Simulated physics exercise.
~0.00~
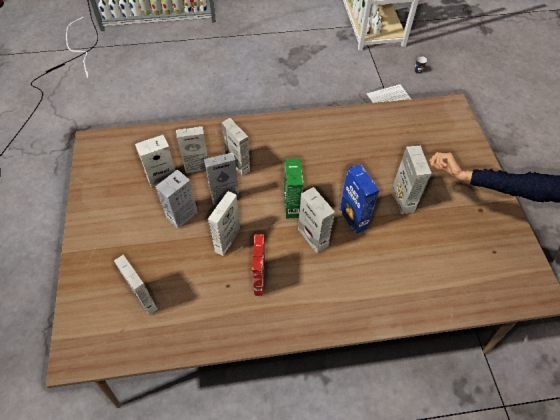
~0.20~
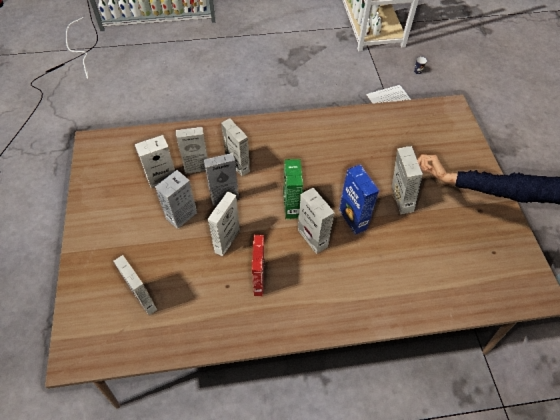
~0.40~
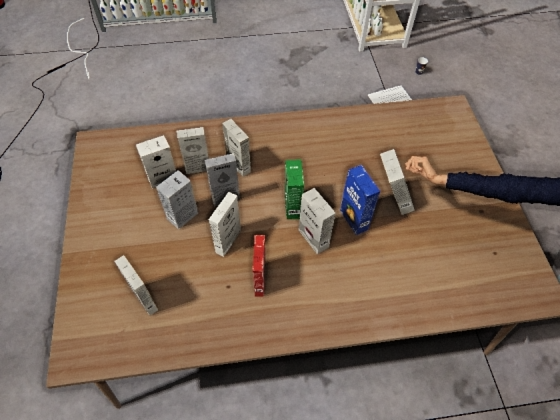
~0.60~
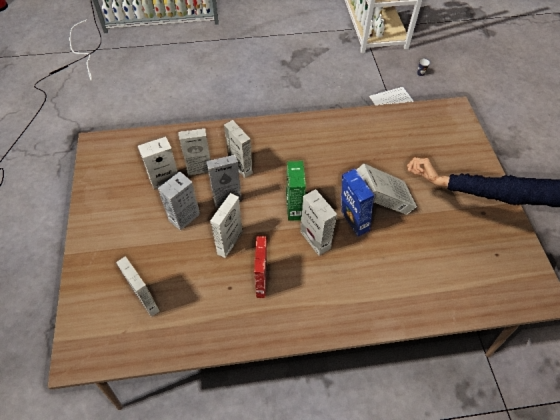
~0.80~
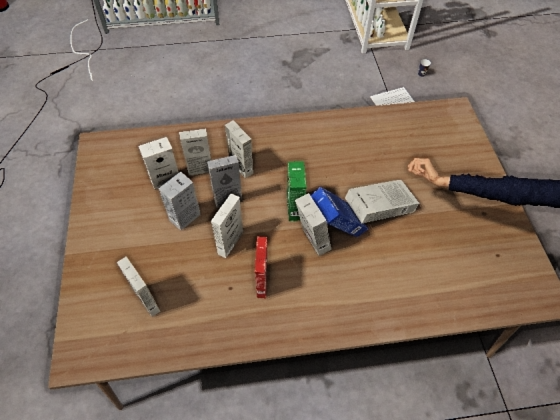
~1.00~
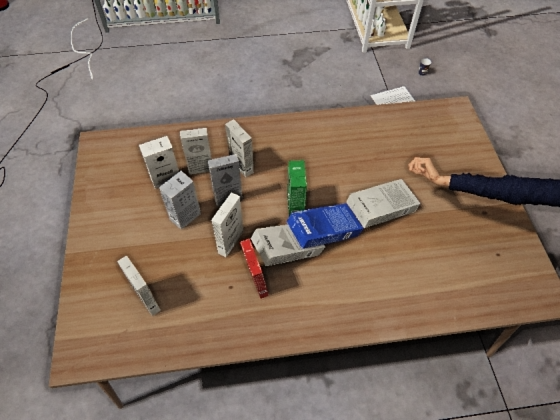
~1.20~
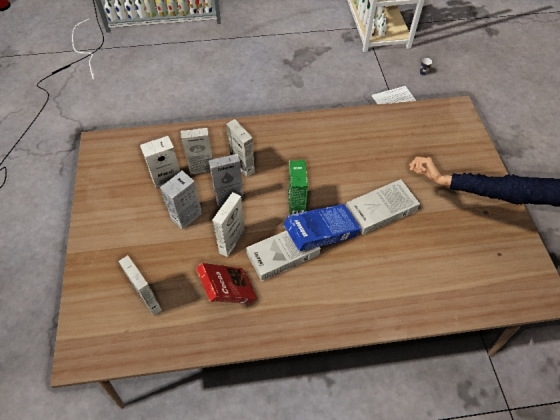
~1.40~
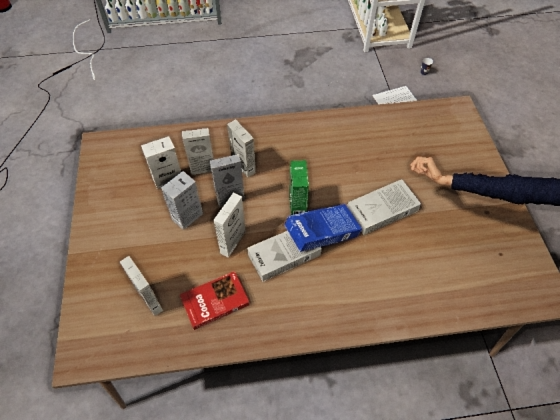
A hand tips a box, toppling the blue, another pale, and finally red box leftward.
